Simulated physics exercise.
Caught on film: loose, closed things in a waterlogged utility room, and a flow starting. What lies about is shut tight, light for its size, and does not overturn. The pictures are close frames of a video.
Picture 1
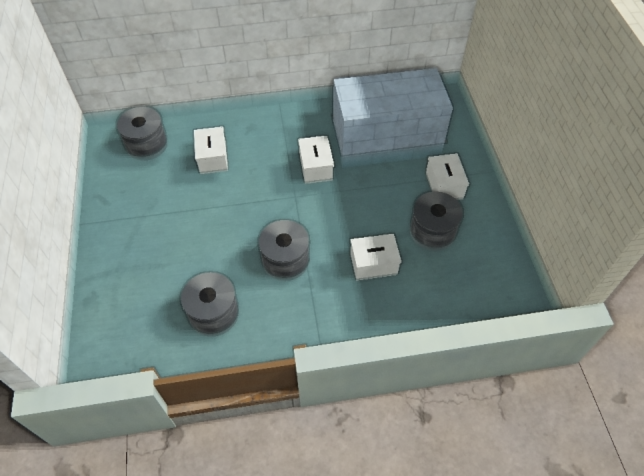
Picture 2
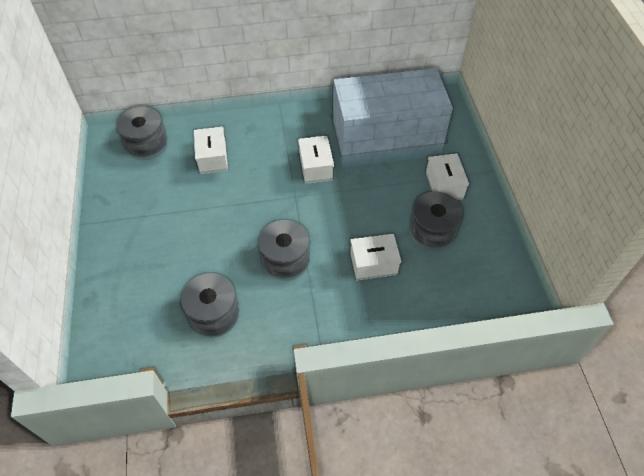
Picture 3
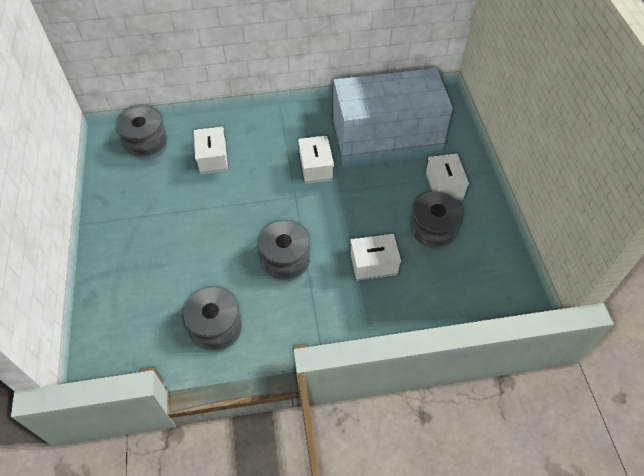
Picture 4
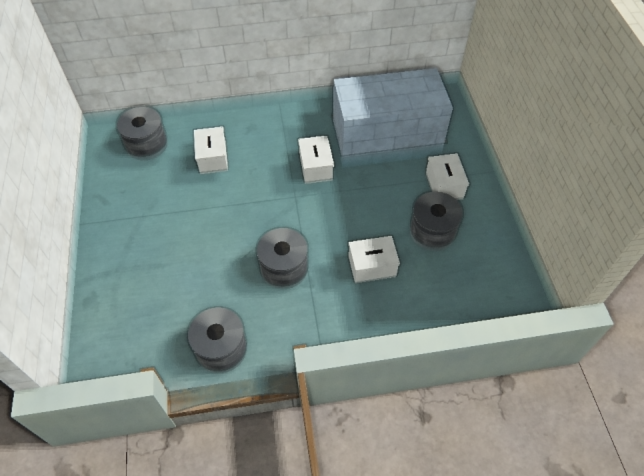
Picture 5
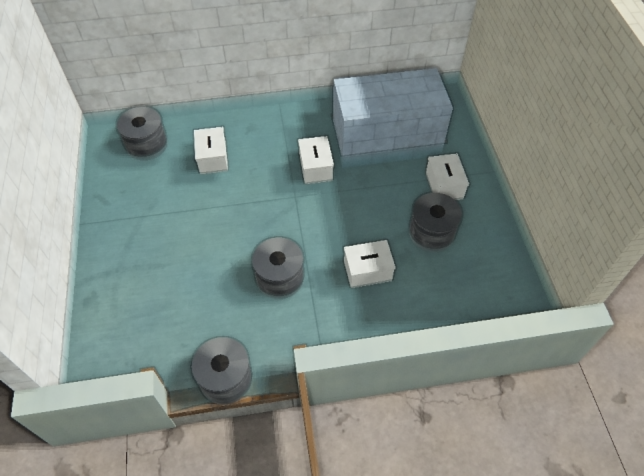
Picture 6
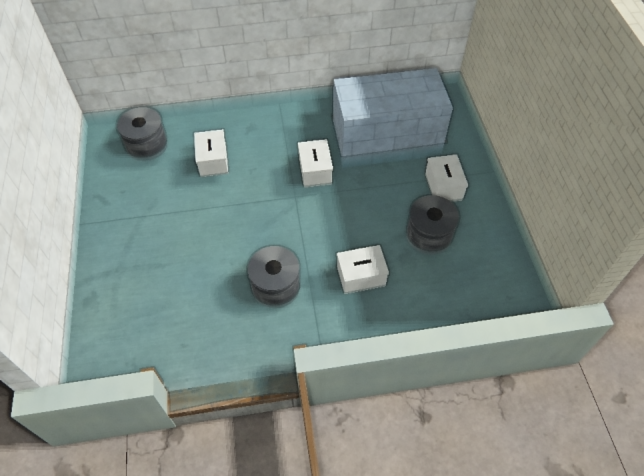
Four dark grey, round tubs and four small white totes with black slots float on teal water in a pale-walled room, seen from high above by a still camera. A pale blue block stands against the back wall, and a low, light green wall runs along the front, where a brown gate swings open. The nearest tub drifts through the gap and out of view, while the central tub and nearest tote shift slightly forward.
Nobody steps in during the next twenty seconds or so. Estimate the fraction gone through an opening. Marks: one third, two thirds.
Share: Two thirds or more.
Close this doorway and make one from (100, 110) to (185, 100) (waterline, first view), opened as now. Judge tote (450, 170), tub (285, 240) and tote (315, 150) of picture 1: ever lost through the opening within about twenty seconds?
As listed: Still in, through, out.
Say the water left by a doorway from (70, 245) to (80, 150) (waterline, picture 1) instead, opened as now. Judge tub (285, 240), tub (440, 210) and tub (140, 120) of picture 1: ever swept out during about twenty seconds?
In that order: Yes, inside, yes.
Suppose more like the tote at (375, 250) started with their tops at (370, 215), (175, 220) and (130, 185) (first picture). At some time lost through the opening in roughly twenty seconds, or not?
One after the other: Gone, carried outside, through.
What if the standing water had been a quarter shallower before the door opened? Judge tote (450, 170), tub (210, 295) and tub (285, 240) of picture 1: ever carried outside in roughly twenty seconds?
One after the other: Kept in, gone, out.
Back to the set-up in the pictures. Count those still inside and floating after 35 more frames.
4 of them.
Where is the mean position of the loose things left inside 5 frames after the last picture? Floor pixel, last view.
Roughly at (294, 241).
A moment on, 1 of 8 are out; 7 afloat.
Next, 3 of 8 are out; 5 afloat.
Later, 4 of 8 are out; 4 afloat.
In the end, 6 of 8 are out; 2 afloat.
